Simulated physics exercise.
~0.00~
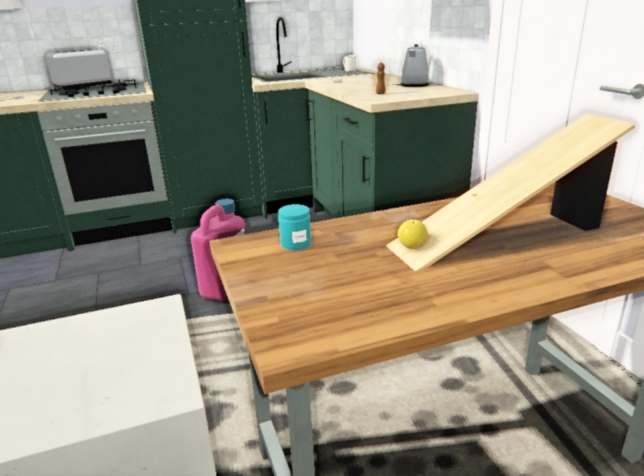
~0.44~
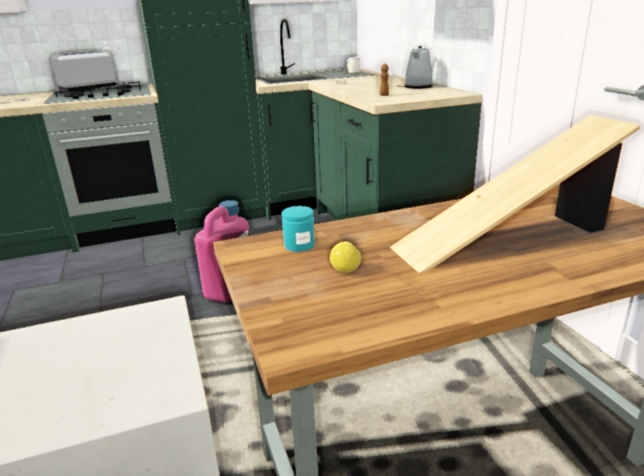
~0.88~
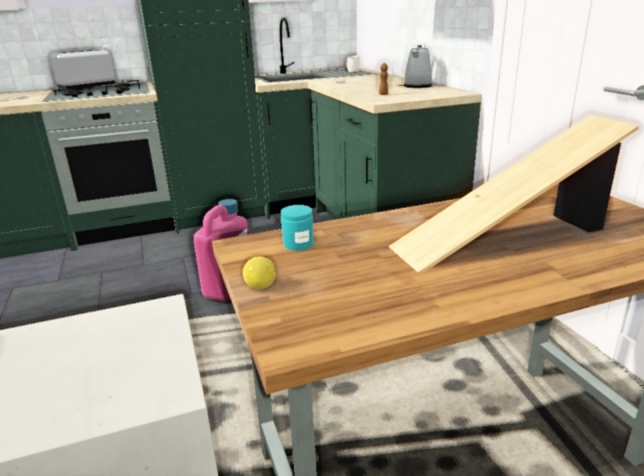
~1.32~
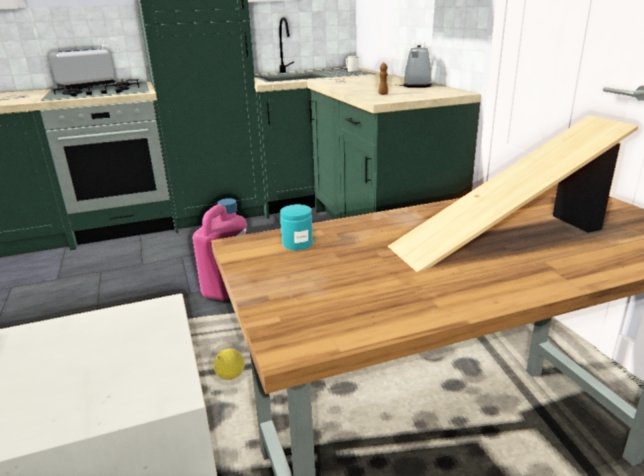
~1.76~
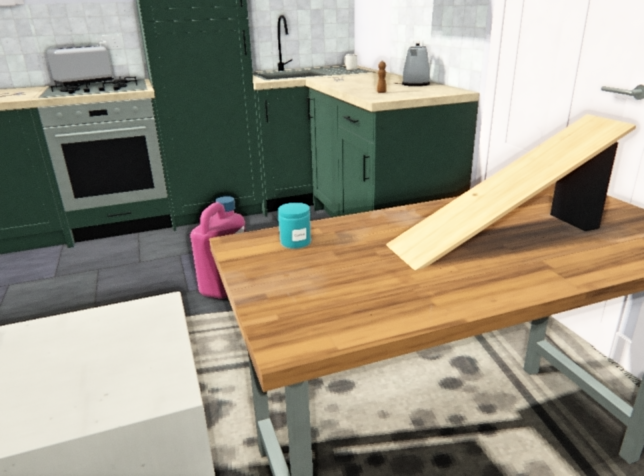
A yellow apple starts near the foot of a wooden ramp, which is propped on a black block on a wooden table in a kitchen with green cabinets. It rolls left off the ramp and across the tabletop, passing in front of a turquoise jar. It keeps going toward the table's left end, where a pale, lower top stands beyond a gap. The apple goes over the edge and drops into the gap, short of that lower surface. At the end it is out of sight, while the jar still stands in its place on the table.
